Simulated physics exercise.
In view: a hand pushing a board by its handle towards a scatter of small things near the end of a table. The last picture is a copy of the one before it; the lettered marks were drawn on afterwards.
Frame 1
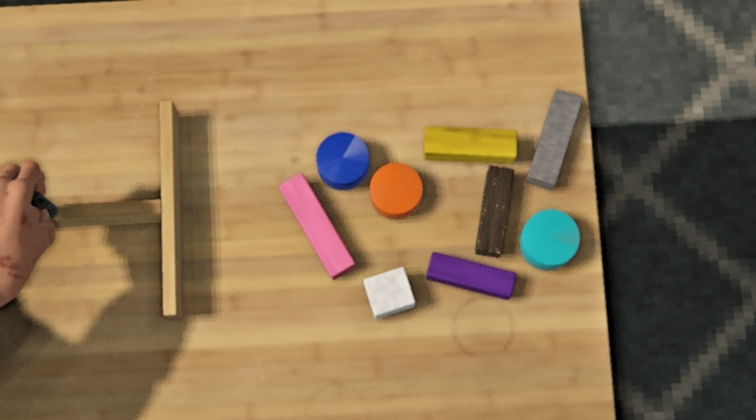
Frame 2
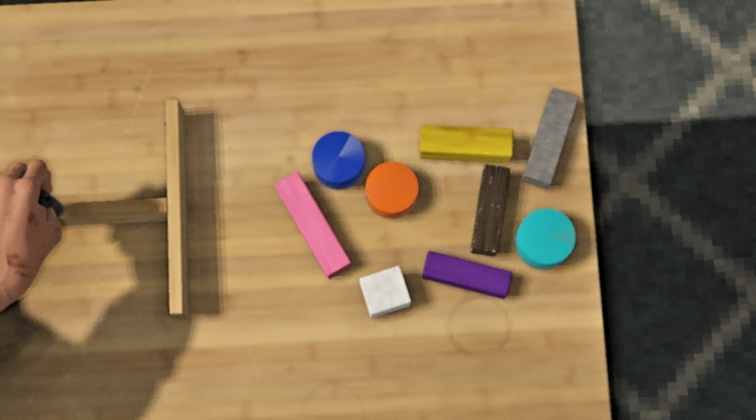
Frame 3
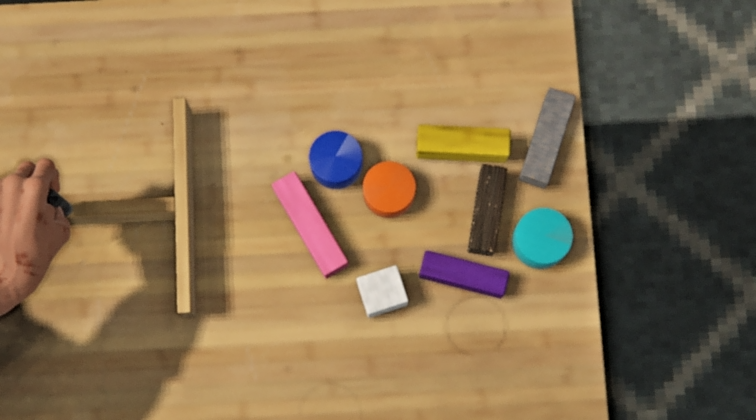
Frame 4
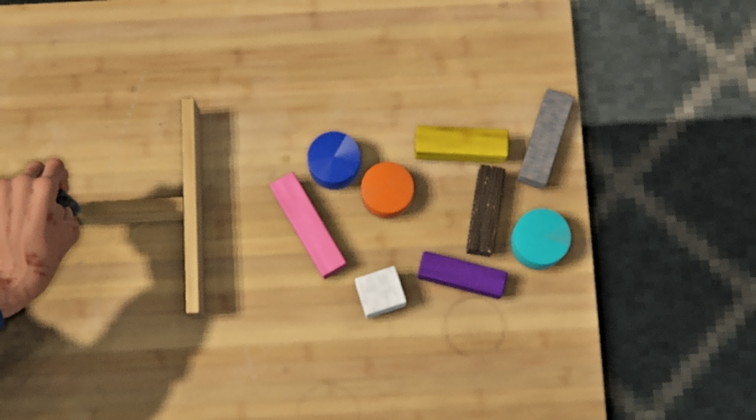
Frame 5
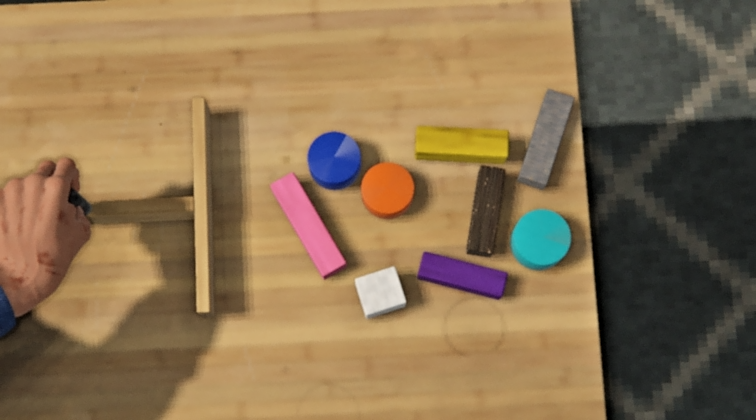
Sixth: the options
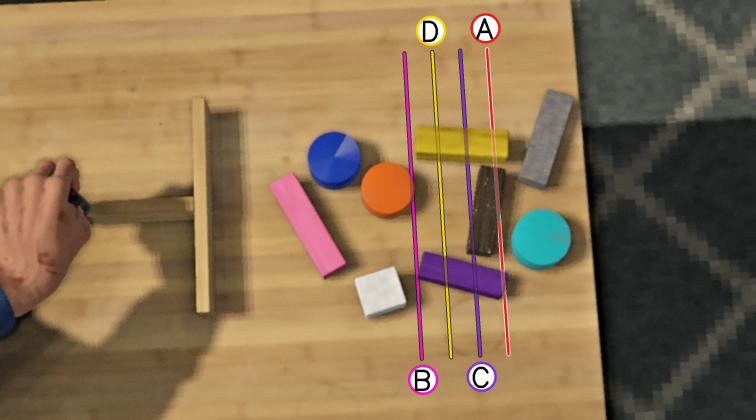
A hand at the left grips the handle of a T-shaped wooden board on a light wood tabletop, seen from directly above, with patterned dark flooring past the right edge. Blue, orange and turquoise discs, a white block, and pink, yellow, dark brown, purple and grey bars lie scattered centre to right. The hand pushes the board slowly rightward without touching them, while the view shifts slightly.
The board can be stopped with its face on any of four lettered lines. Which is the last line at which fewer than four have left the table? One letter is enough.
The farthest such stop is A.
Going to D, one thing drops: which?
The grey bar.
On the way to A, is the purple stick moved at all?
By then, yes.
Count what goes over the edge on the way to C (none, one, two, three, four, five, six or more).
In all, one.
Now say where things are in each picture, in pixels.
In the first frame, turquoise tin (549, 240); orange tin (396, 191); yellow stick (470, 146).
In the second frame, board (174, 204); white block (385, 293).
In the third frame, board (181, 204); pink stick (311, 225).
In the fourth frame, board (190, 204); grey bar (546, 139).
In the fifth frame, board (201, 203); turquoise tin (540, 240); orange tin (388, 191); yellow stick (462, 145).
On the marked copy, A at (498, 198); B at (413, 202); C at (470, 199); D at (441, 201).
Taking A. A third of the way, board (307, 198); blue tin (350, 155); pink stick (330, 233).
Two thirds of the way, board (413, 193); grey bar (573, 140); yellow stick (514, 146).
When it is over, board (496, 189); grey bar over the edge; yellow stick over the edge; two fallen.
As for the rest, B is within the limit but short; C is within the limit but short; D is within the limit but short.
